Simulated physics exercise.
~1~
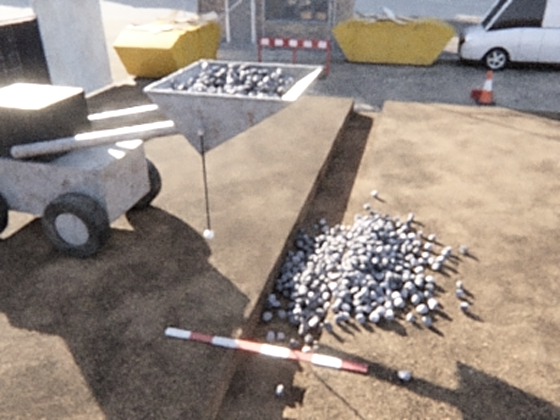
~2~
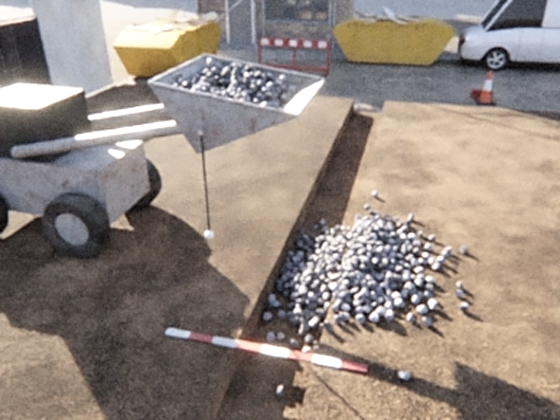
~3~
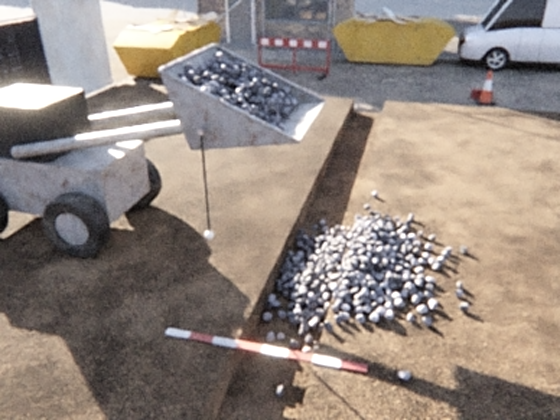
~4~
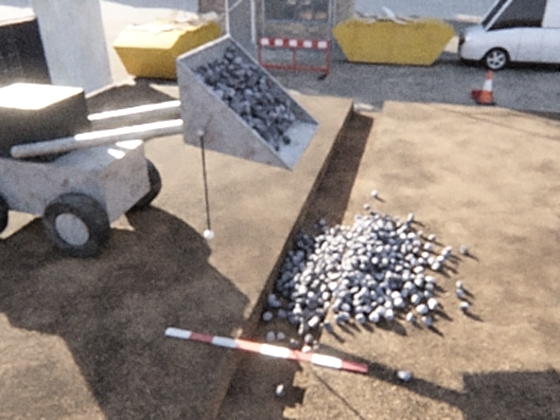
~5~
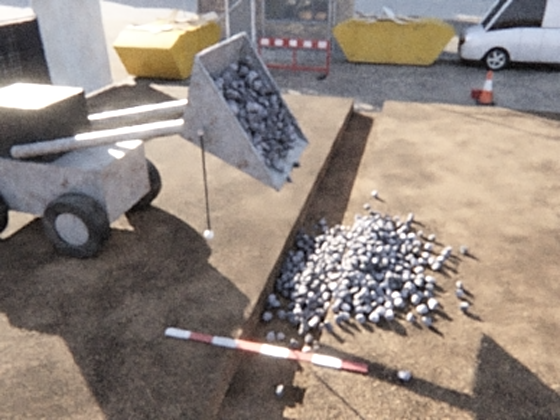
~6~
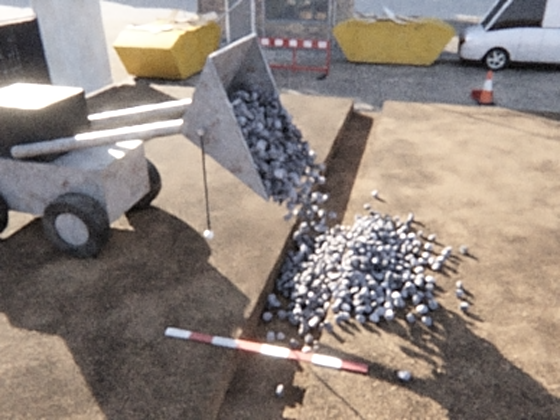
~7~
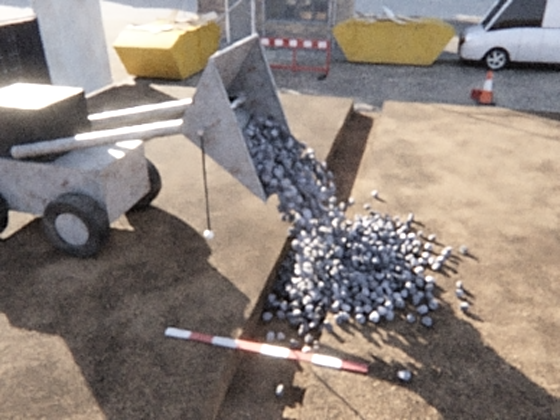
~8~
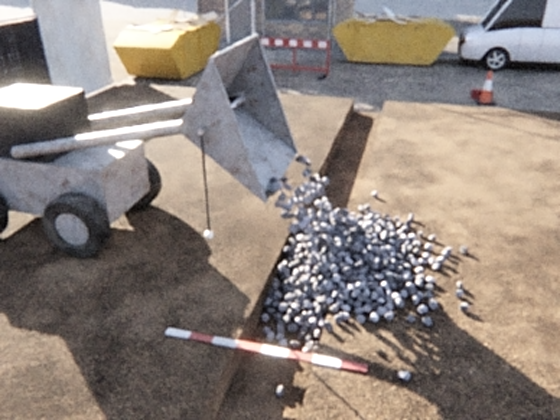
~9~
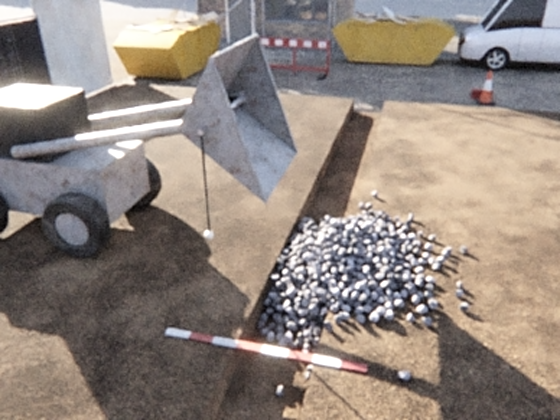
We see a small wheeled loader on bare ground tilt its raised metal bucket of grey stones to the right, pouring them onto a loose pile lying over a trench near a red-and-white staff, until the bucket hangs empty above the enlarged heap.
